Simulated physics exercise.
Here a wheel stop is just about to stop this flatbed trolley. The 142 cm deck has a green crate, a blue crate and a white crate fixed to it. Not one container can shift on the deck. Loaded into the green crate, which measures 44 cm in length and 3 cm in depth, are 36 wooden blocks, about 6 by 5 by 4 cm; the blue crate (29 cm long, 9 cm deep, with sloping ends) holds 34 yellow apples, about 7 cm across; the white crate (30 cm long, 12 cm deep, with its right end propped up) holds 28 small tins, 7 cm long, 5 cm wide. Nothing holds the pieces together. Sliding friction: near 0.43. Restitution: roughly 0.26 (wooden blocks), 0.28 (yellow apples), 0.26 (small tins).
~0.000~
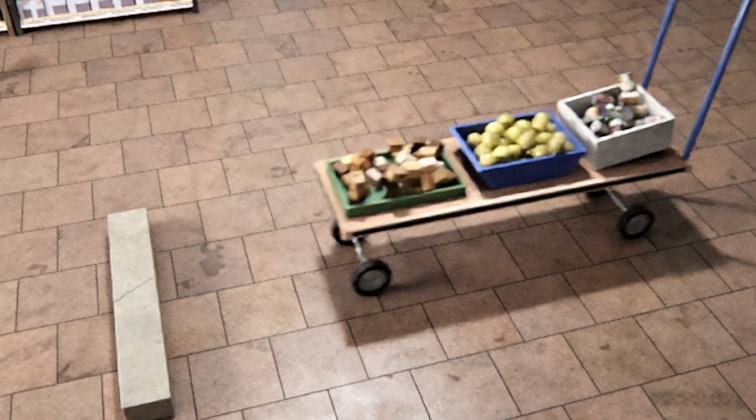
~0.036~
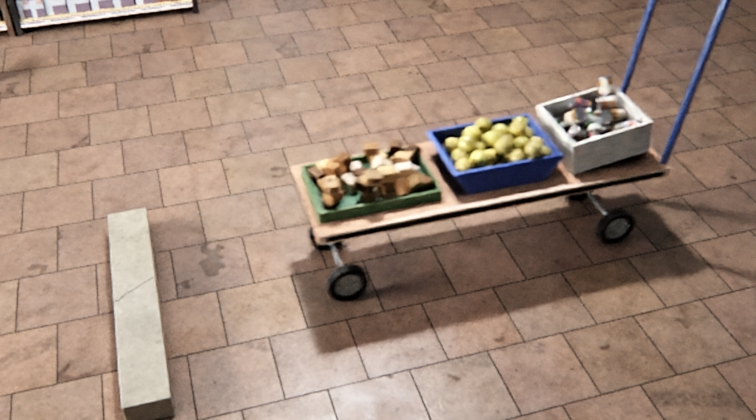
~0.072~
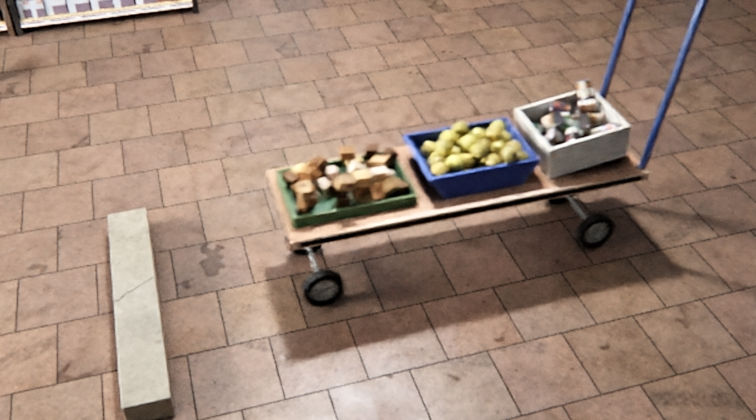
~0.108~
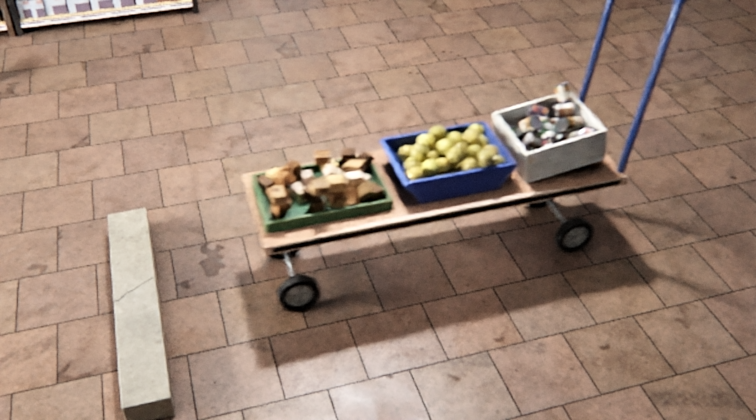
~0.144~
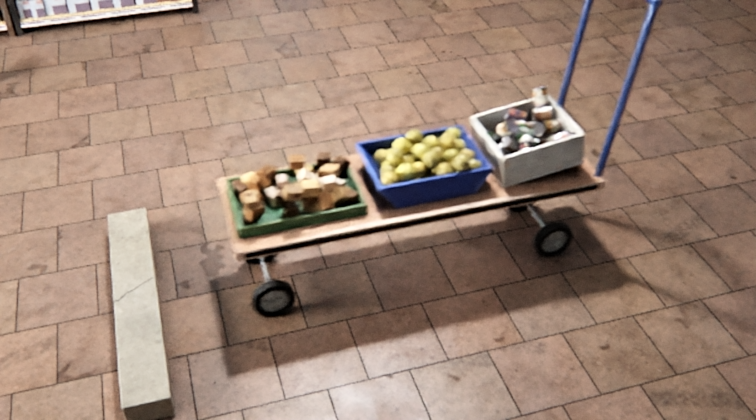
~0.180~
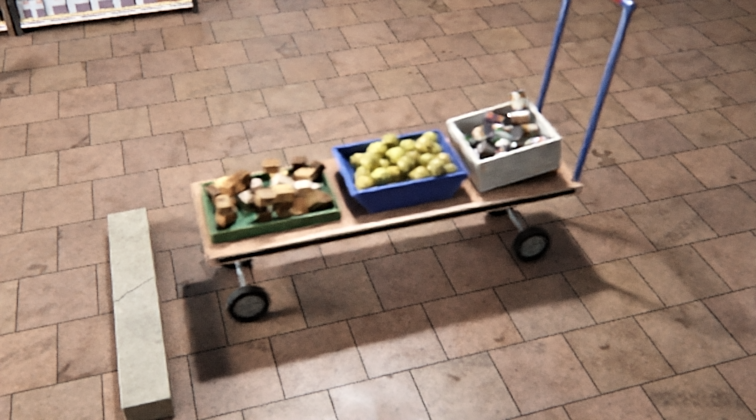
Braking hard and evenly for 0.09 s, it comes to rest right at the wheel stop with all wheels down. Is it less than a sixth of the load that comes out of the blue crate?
The lost share is larger than a sixth.
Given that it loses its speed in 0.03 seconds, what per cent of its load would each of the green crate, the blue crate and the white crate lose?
In that case green crate 40, blue crate 30 and white crate 10 per cent.
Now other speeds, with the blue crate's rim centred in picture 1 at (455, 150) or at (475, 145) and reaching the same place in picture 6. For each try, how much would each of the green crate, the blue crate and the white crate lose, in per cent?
Losses in order of the tries would be green crate 10 and 20 %, blue crate 0 and 10 %, white crate 0 and 0 %.
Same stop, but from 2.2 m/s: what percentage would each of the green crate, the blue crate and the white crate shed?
In that case the green crate sheds 30 per cent of its load, the blue crate 20 per cent, and the white crate 10 per cent.
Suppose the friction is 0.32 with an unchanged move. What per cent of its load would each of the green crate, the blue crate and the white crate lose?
You'd see green crate shed 30 percent, blue crate shed 30 percent, and white crate shed 10 percent.
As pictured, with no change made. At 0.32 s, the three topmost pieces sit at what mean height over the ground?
Height, averaged: Around 60 cm.
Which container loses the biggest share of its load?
It is the green crate.
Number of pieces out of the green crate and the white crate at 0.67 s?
Estimate at that time - green crate 12, white crate 4, give or take.
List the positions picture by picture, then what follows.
In the first frame (we follow the rim corner now nearest the camera), blue crate at (482, 169); green crate at (349, 207); 72 cm still to roll; nothing out yet.
The second frame shows blue crate at (457, 174); green crate at (323, 212); 62 cm still to roll.
The third frame shows blue crate at (432, 178); green crate at (297, 217); 53 cm still to roll.
The fourth frame shows blue crate at (407, 183); green crate at (270, 222); 43 cm still to roll.
The fifth frame shows blue crate at (382, 188); green crate at (243, 227); 34 cm still to roll.
The sixth frame shows blue crate at (356, 192); green crate at (215, 233); 24 cm still to roll; nothing out yet.
After 0.22 s, it begins to slow.
After 0.32 s, 3 of 36 out of the green crate, 0 of 34 out of the blue crate and 1 of 28 out of the white crate.
After 0.44 s, 9 of 36 out of the green crate, 5 of 34 out of the blue crate and 3 of 28 out of the white crate.
After 0.67 s, 13 of 36 out of the green crate, 9 of 34 out of the blue crate and 4 of 28 out of the white crate.
Outcome (at 1.18 s), 14 of 36 out of the green crate, 9 of 34 out of the blue crate and 4 of 28 out of the white crate. Asked share, 9 of 34, 26 per cent.
